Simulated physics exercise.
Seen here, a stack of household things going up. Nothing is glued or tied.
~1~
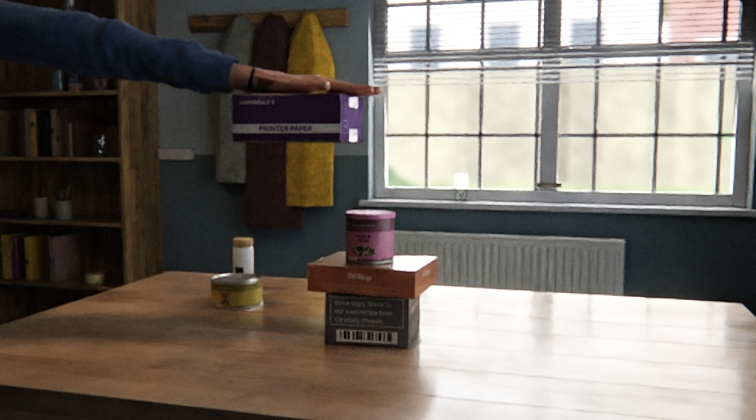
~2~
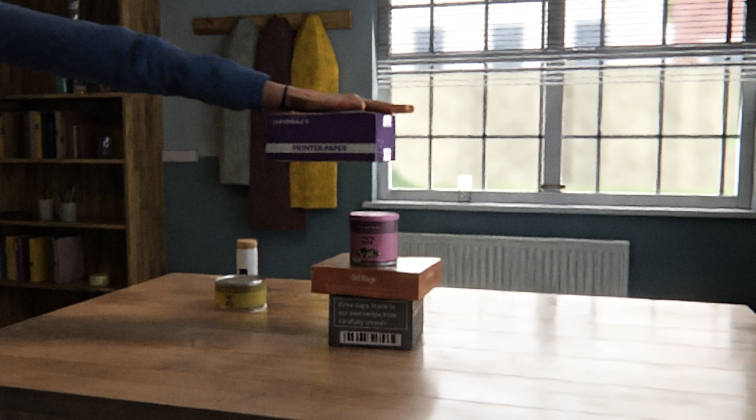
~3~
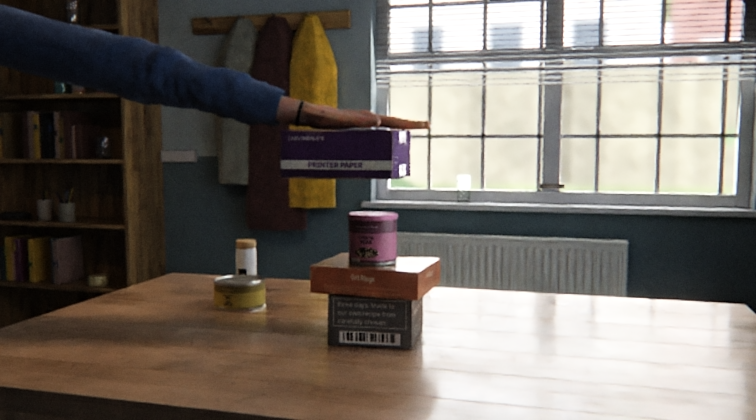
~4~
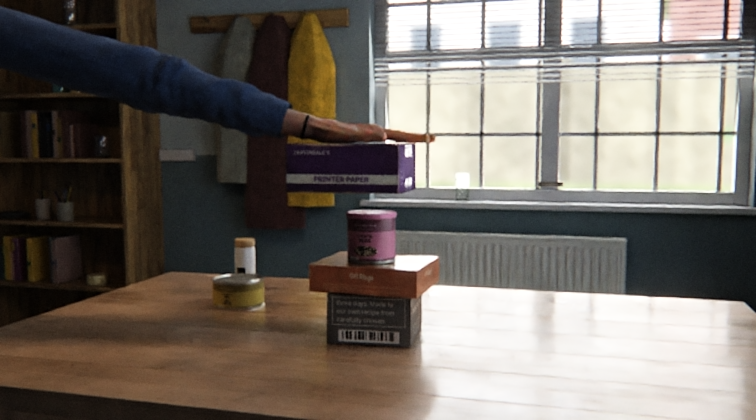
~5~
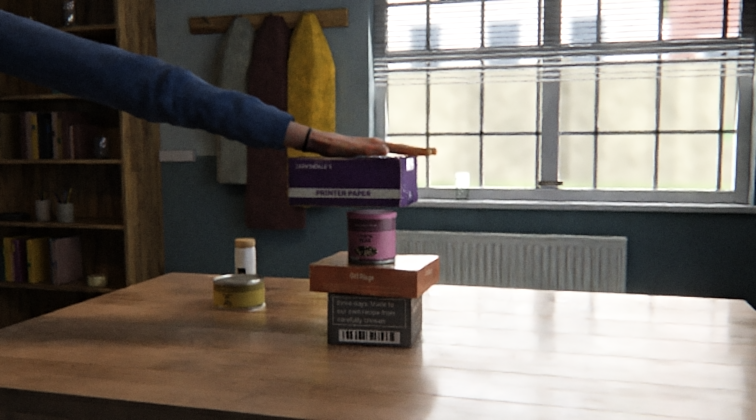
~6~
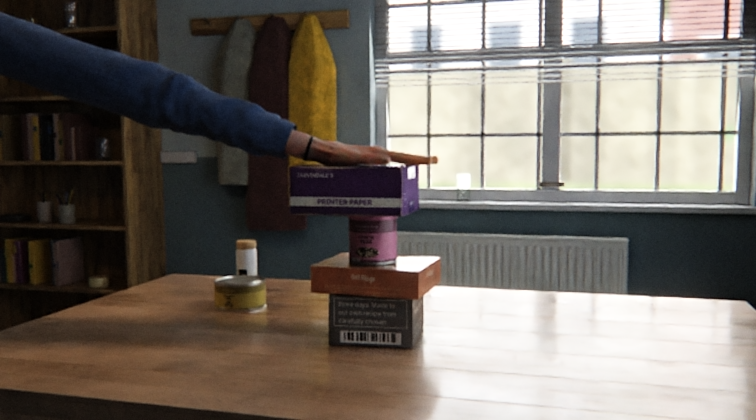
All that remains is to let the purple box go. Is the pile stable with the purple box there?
As it turns out, it stays up.
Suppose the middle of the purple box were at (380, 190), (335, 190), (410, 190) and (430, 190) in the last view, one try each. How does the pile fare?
In the first case it stays up; in the second case it loses its balance; in the third case it comes apart; in the fourth case it loses its balance.
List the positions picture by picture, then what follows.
The first picture shows still above its spot; purple box (300, 119); yellow tub (237, 291).
The second picture shows still above its spot; purple box (332, 138); orange packet (378, 275).
The third picture shows still above its spot; purple box (348, 154); grey box (378, 311).
The fourth picture shows still above its spot; purple box (353, 168); pink pot (372, 236).
The fifth picture shows still above its spot; purple box (355, 181); white shaker (245, 266).
The sixth picture shows set down, still held; purple box (356, 189); yellow tub (240, 293).
Then, 0.20 s on from there, no change.
Then, 0.50 s on from there, purple box resting near (356, 189).
In the end, all 6 unmoved. At the end, from the last picture's camera, purple box near (356, 189). The pile holds.
